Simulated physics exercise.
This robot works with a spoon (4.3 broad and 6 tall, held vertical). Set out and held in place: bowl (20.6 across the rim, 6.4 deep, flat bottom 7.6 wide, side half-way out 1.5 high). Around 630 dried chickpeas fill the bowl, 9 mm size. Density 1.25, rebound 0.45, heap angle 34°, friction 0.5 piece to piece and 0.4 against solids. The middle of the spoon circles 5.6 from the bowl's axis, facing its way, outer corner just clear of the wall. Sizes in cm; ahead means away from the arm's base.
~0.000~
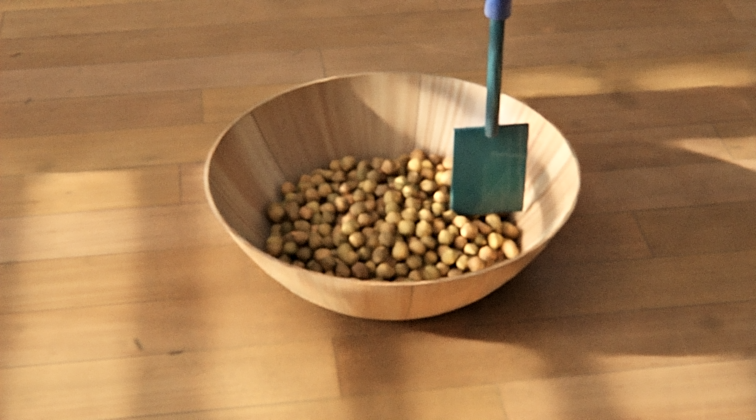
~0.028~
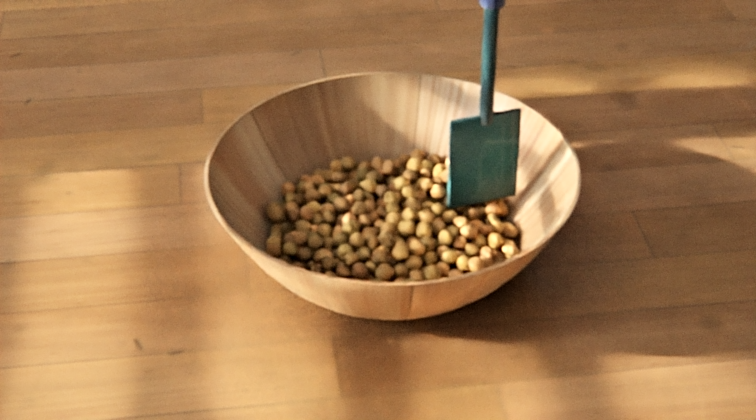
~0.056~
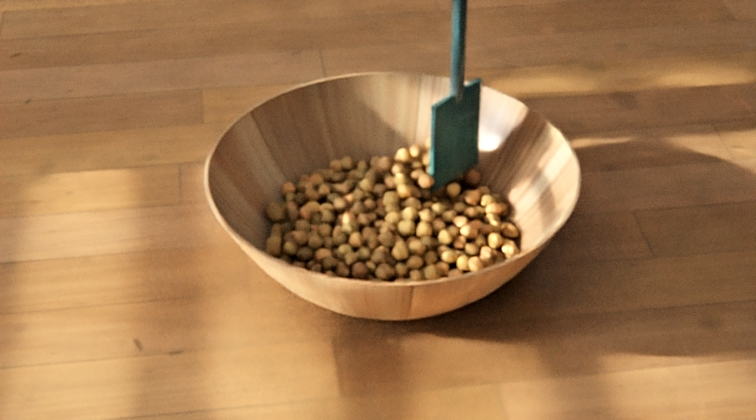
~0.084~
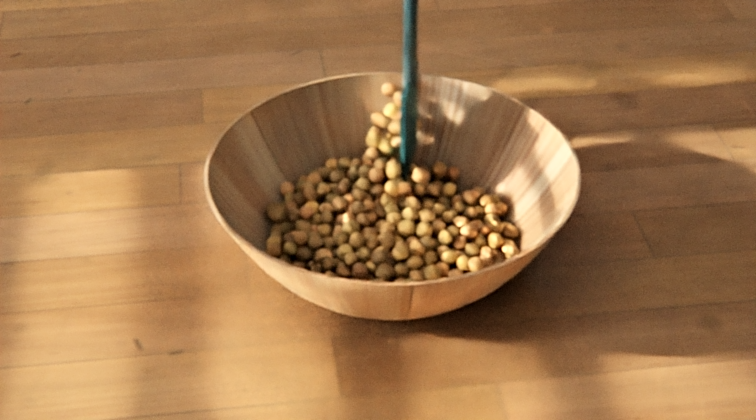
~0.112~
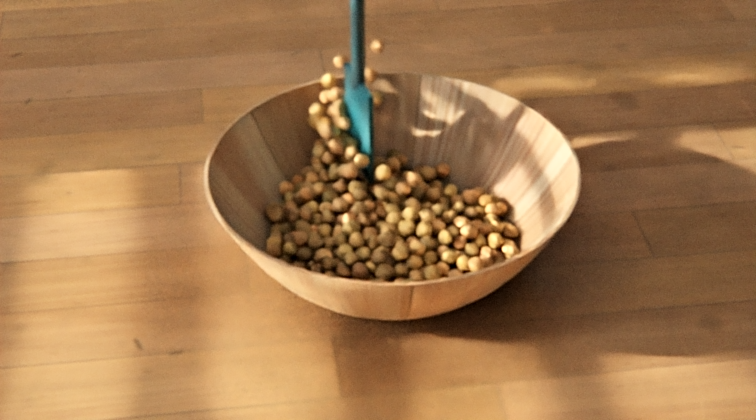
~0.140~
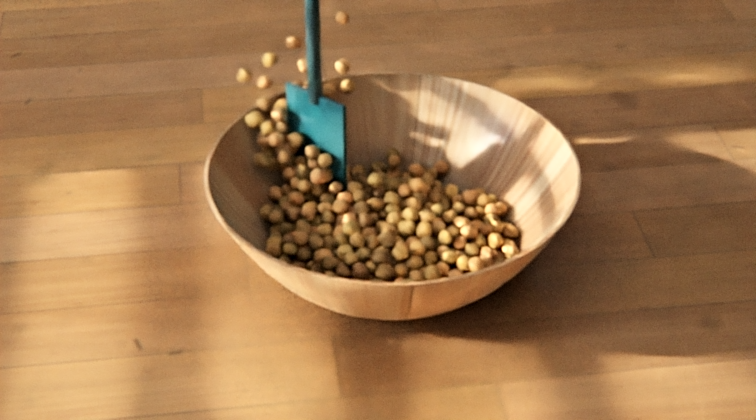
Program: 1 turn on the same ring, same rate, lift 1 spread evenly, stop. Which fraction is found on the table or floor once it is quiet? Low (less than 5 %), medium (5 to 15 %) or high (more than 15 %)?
A medium share, 5 to 15 %, ends on the table or floor.
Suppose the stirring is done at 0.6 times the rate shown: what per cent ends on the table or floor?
Some 0 per cent.
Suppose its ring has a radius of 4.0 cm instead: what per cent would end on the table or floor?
It would be near 20 per cent.
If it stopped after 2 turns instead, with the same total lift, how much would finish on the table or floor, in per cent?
In that case some 15 per cent.
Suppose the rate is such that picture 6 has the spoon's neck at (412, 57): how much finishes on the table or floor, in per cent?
Some 0 per cent.
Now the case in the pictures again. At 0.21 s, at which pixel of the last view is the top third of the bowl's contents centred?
At about (364, 242).
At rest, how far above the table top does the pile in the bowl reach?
Some 4.5 cm.
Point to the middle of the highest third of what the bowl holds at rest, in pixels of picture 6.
Around (402, 234).
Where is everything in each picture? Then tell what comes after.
In the first frame, the spoon neck at (493, 103), 0° round; upper third of the load around (391, 219), from x 275 to 510, top at y 155; 633 in the bowl.
In the second frame, the spoon neck at (487, 92), 11° round; upper third of the load around (391, 219), from x 275 to 510, top at y 155.
In the third frame, the spoon neck at (458, 69), 40° round; upper third of the load around (391, 217), from x 275 to 510, top at y 140.
In the fourth frame, the spoon neck at (410, 56), 71° round; upper third of the load around (384, 217), from x 275 to 510, top at y 85.
In the fifth frame, the spoon neck at (358, 57), 103° round; upper third of the load around (359, 216), from x 275 to 510, top at y 45; 632 in the bowl, 1 in flight or on the tool.
In the sixth frame, the spoon neck at (315, 72), 134° round; upper third of the load around (352, 216), from x 245 to 510, top at y 20; 628 in the bowl, 5 in flight or on the tool.
After 0.21 s, 215° round, highest piece 10 above the table; 610 in the bowl, 23 in flight or on the tool.
After 0.29 s, 297° round, highest piece 9 above the table; 600 in the bowl, 10 on the table or floor, 23 in flight or on the tool.
After 0.52 s, 0° round, highest piece 7 above the table; 587 in the bowl, 45 on the table or floor, 1 in flight or on the tool.
After 1.22 s, 0° round, highest piece 5 above the table; 587 in the bowl, 46 on the table or floor.
In the end, 587 in the bowl, 46 on the table or floor. That is 7 % on the table or floor.
